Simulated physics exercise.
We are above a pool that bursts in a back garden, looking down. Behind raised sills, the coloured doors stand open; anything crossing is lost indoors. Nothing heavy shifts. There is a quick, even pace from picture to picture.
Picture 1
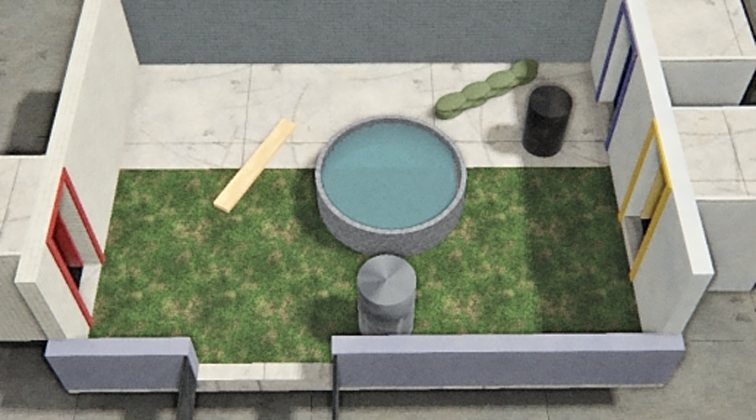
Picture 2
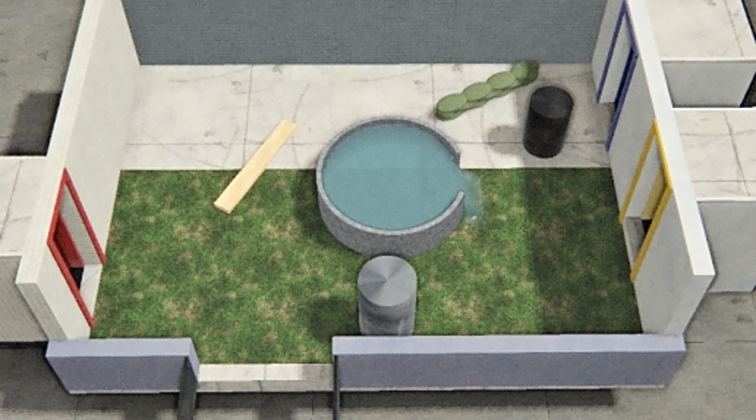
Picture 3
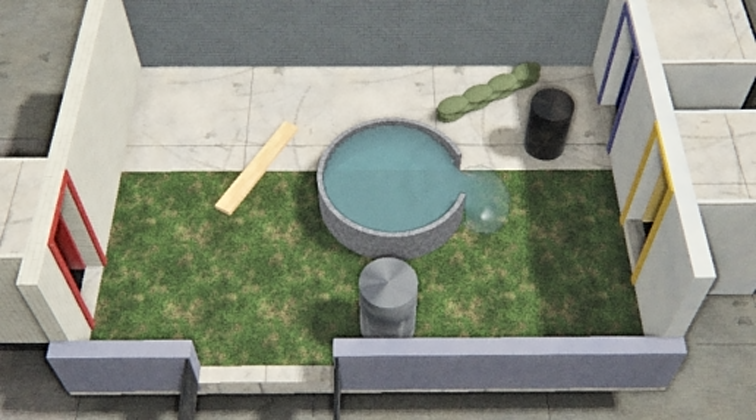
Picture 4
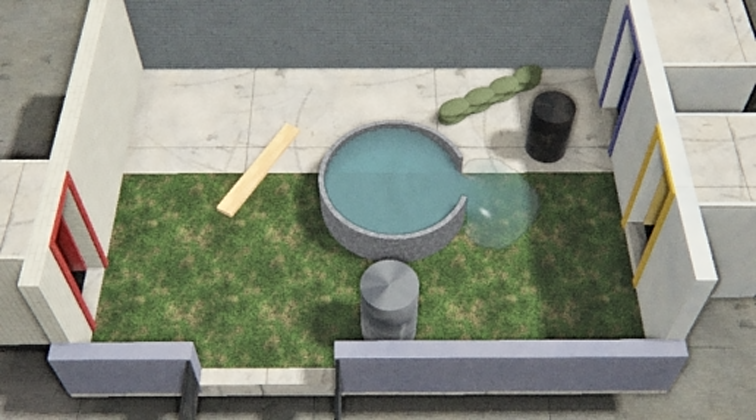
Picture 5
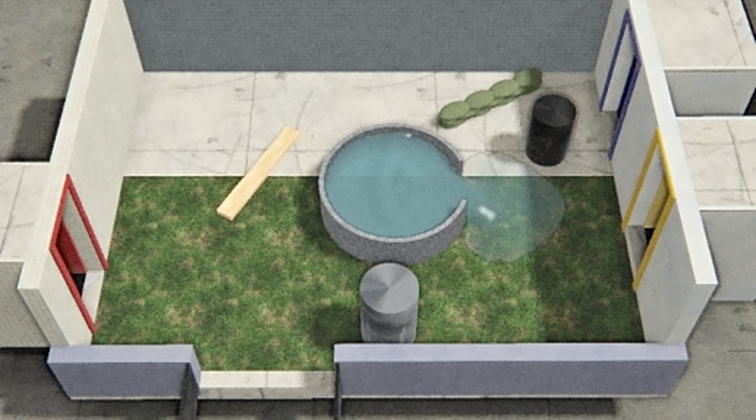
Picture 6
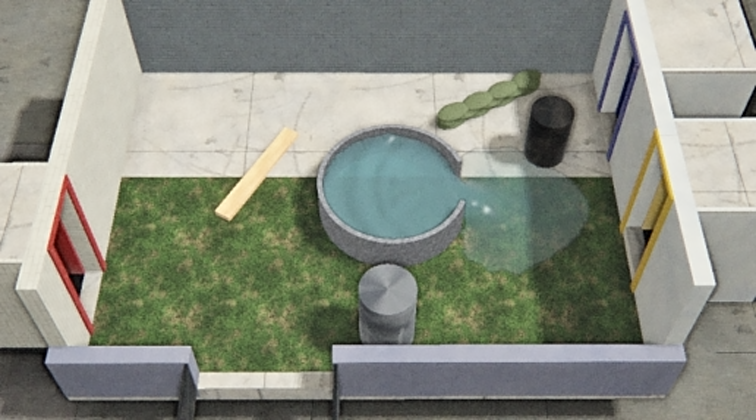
Water in the round stone pool burst through a gap in its right side and poured out, spreading in a widening clear sheet over the grass toward the yellow door, while everything around it stayed still.
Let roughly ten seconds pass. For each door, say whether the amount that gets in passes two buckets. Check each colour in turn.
At the end, the blue door receives more than two buckets. The red door receives no more than two buckets. The yellow door receives no more than two buckets.
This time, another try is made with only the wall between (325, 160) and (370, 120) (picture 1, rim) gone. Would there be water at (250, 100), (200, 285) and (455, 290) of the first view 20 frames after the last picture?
As listed: Wet, clear, clear.
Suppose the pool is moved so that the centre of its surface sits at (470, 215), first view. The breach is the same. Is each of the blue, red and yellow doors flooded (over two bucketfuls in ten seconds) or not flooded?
Going door by door, the blue door breaks the limit, the red door doesn't reach it and the yellow door breaks the limit.
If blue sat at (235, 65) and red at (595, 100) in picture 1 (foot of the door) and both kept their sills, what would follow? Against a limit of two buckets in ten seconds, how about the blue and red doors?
I'd say the blue door remains short of it and the red door beats the mark.
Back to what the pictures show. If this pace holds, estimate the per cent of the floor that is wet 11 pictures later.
Estimate: Near 20 %.
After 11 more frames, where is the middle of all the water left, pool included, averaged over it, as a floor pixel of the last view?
At roughly (449, 207).
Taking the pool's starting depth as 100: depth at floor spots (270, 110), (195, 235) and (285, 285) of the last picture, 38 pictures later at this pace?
0, 0, 0 %.
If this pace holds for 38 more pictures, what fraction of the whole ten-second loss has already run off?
Something close to 40 percent by that point.
A moment on, water covers 15 % of the floor; the blue door not reached, the red door not reached, the yellow door wet at the sill, nothing in.
Next, water covers 20 % of the floor; the blue door under two buckets in, the red door not reached, the yellow door wet at the sill, nothing in.
Then, water covers 30 % of the floor; the blue door under two buckets in, the red door not reached, the yellow door wet at the sill, nothing in.
Later, water covers 40 % of the floor; the blue door over two buckets in, the red door not reached, the yellow door wet at the sill, nothing in.
In the end, water covers 55 % of the floor; the blue door far over two buckets in, the red door not reached, the yellow door wet at the sill, nothing in.
